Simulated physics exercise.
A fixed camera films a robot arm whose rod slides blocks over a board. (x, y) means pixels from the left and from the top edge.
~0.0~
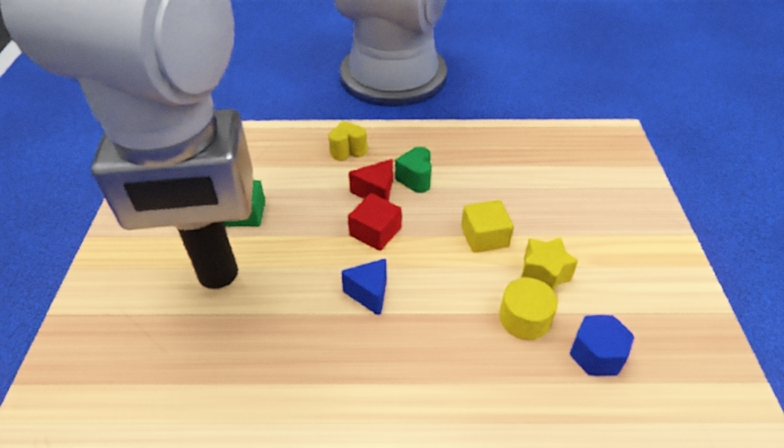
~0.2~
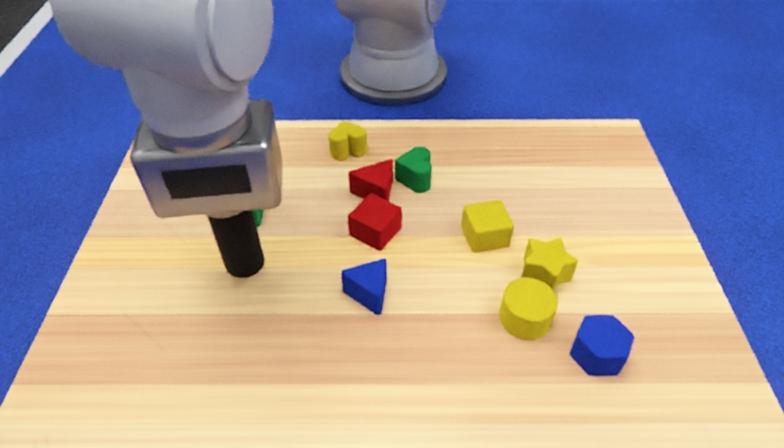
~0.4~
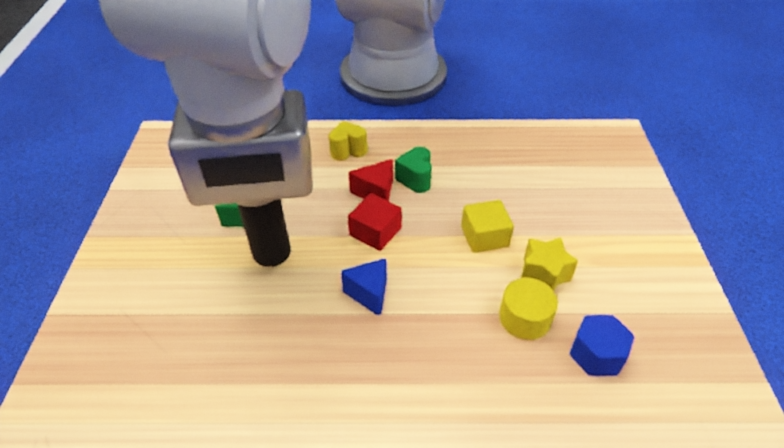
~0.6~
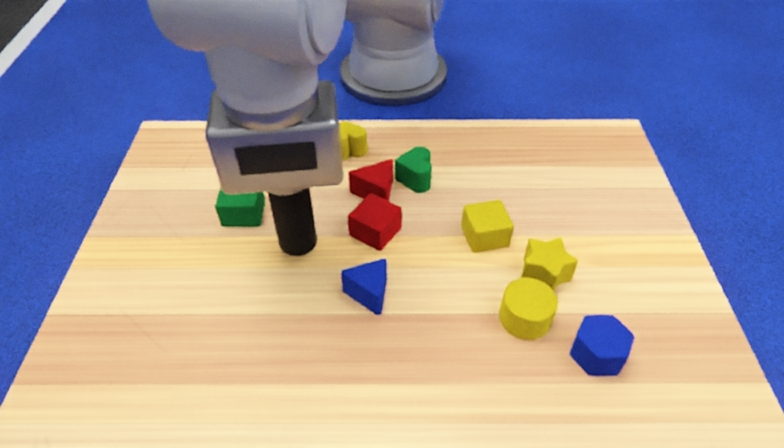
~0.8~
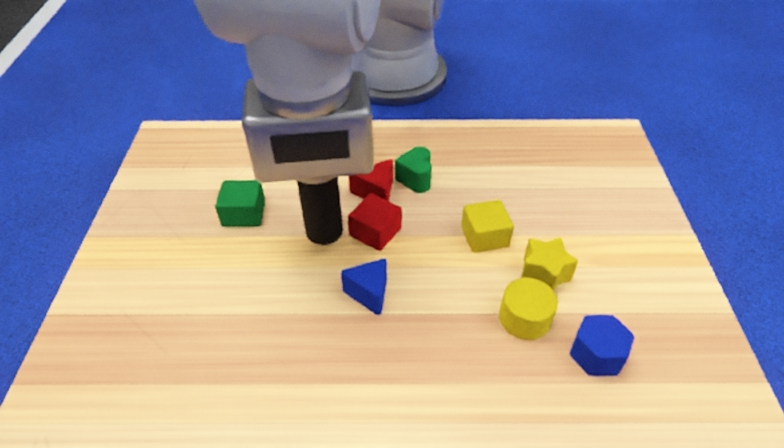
The clip opens on a robot arm holding a black rod at the left of a wooden board scattered with red, green, blue and yellow blocks. The arm glides steadily right and slightly toward the back, uncovering a green block, until the rod is just left of the red cube; the blocks stay still.
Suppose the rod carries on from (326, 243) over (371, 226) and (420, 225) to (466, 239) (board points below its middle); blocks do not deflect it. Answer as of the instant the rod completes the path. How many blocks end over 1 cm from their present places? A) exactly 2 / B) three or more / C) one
My pick is A.
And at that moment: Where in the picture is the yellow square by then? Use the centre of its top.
Its top centre is at about (552, 222).
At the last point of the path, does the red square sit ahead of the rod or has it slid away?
It stays ahead.
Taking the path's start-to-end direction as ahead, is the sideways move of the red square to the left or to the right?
The red square is shifted sideways to the right, facing along the path from start to end.
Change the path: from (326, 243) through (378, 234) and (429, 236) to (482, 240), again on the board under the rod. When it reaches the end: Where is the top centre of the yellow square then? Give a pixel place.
If I read the scene right, the answer is (524, 216).
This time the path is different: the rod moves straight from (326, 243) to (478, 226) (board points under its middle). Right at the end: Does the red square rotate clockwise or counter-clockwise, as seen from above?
Short answer: Counterclockwise.
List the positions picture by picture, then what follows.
In the first picture, rod tip (219, 274); block tops, red square (375, 211); red triangular piece (375, 172); yellow square (488, 215).
In the second picture, rod (245, 263); blocks unchanged.
In the third picture, rod (272, 252); blocks unchanged.
In the fourth picture, rod (298, 242); blocks unchanged.
In the fifth picture, rod (325, 232); red square (375, 211); red triangular piece (375, 172); yellow square (488, 215).
What follows on the original path. One third of the way, rod (371, 214); red square (411, 205), turned 35° clockwise.
Two thirds of the way, rod (421, 213); red square (460, 207), turned 55° clockwise; yellow square (503, 217).
At the end, rod (468, 227); red square (509, 219), turned 50° clockwise; red triangular piece in place; yellow square (552, 222).
